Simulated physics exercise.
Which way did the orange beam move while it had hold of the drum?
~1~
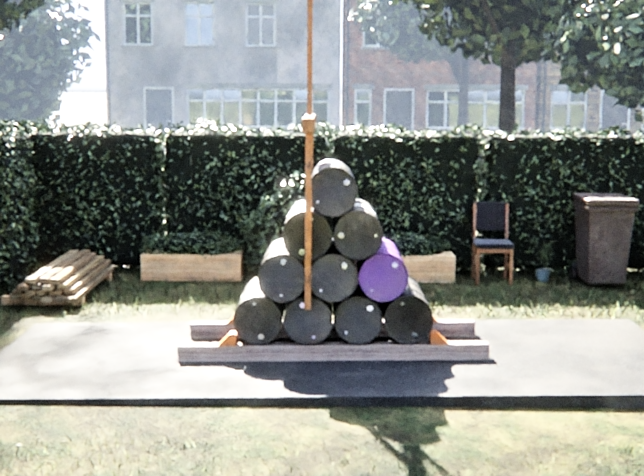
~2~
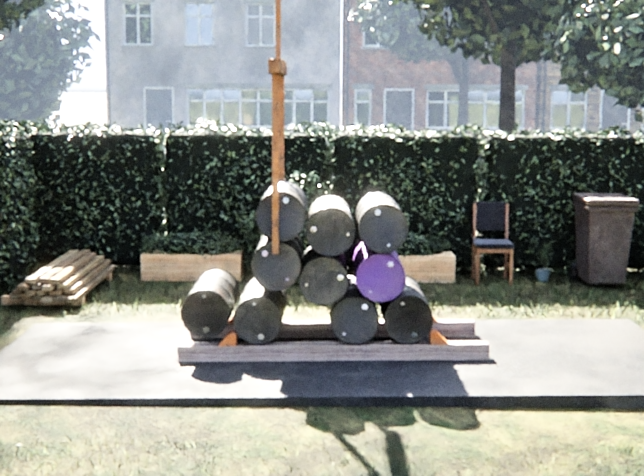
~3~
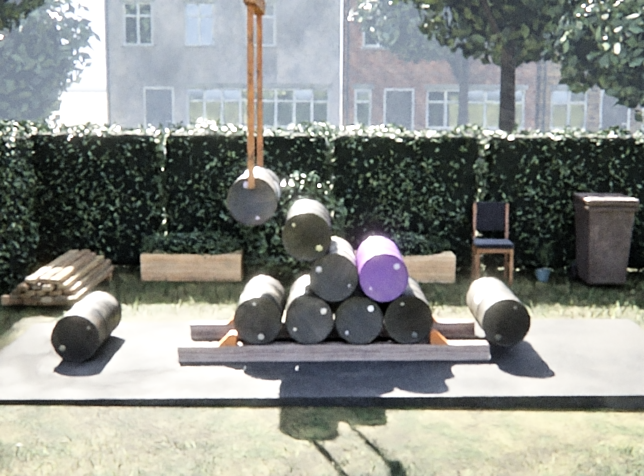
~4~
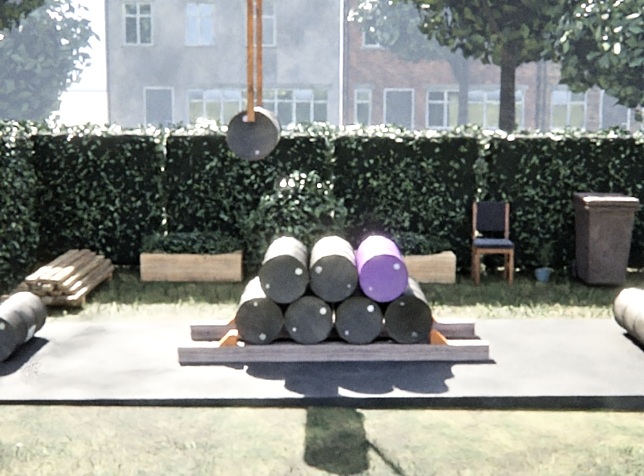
It moved up, raising the dark drum above the rest of the stack.
